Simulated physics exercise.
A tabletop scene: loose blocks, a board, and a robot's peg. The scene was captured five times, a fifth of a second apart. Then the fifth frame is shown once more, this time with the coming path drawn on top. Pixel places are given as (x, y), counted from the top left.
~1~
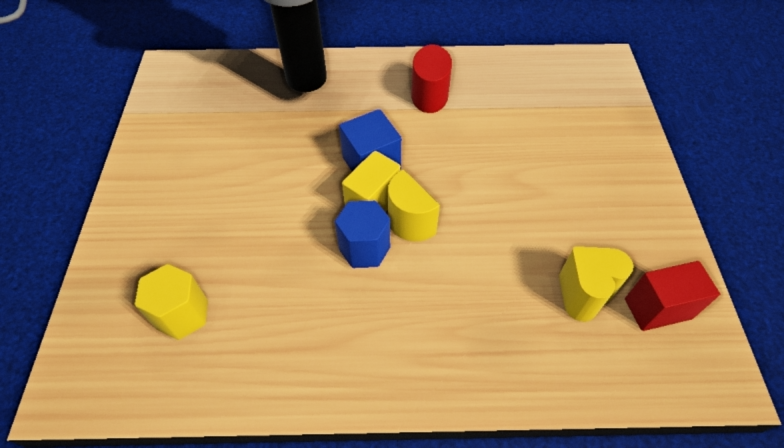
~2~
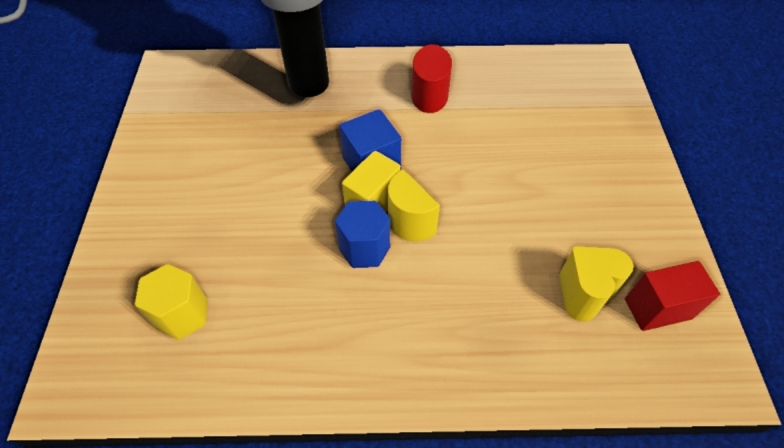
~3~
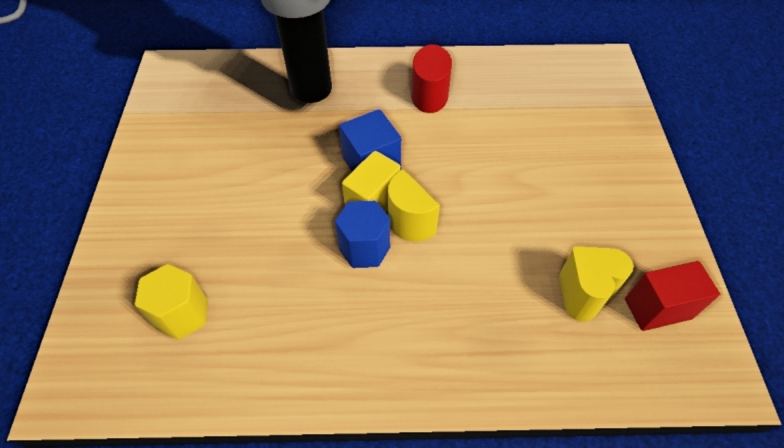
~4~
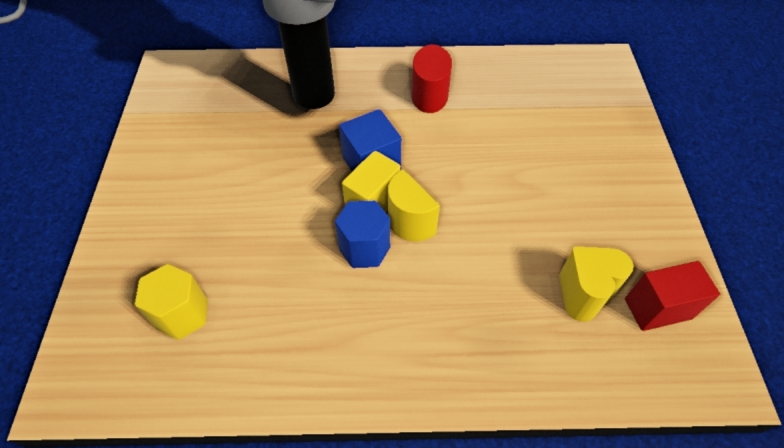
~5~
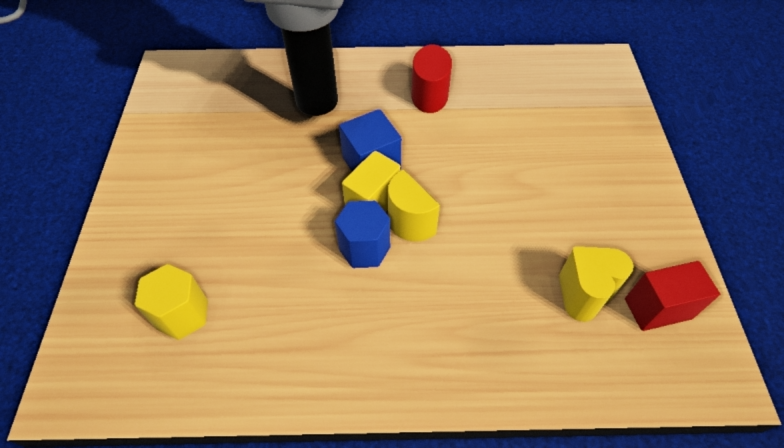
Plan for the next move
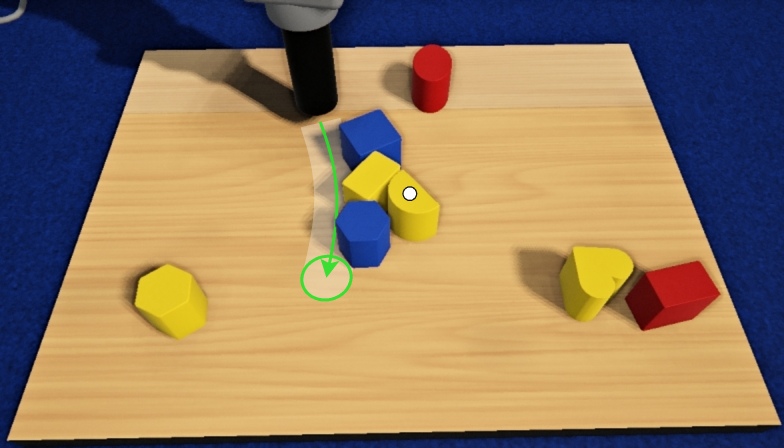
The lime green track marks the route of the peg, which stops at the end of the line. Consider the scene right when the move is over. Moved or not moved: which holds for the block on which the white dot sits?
That block moves.
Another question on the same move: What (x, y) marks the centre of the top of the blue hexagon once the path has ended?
That would be at about pixel (374, 252).
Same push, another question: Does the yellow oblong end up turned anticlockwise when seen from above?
No - that is not the case.
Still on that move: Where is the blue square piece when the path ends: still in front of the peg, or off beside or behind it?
Lost on the way.
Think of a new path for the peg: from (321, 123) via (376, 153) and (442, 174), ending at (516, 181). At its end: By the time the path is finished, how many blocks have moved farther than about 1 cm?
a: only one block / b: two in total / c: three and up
The one that fits is c, three and up.
The line goes from (321, 123) over (333, 167) and (336, 218) to (327, 278); the dot is on the yellow D-shaped block.
What follows on the original path. One third of the way, peg at (331, 149); blue square piece at (379, 140), turned 40° anticlockwise; yellow oblong at (386, 179), turned 35° clockwise; yellow D-shaped block at (422, 212).
Two thirds of the way, peg at (333, 202); blue square piece at (381, 145), turned 65° anticlockwise; yellow oblong at (389, 179), turned 45° clockwise; yellow D-shaped block at (423, 215).
At the end, peg at (323, 261); blue hexagon at (374, 252), turned 75° anticlockwise; blue square piece at (381, 145), turned 65° anticlockwise; yellow oblong at (389, 179), turned 45° clockwise; yellow D-shaped block at (423, 215).
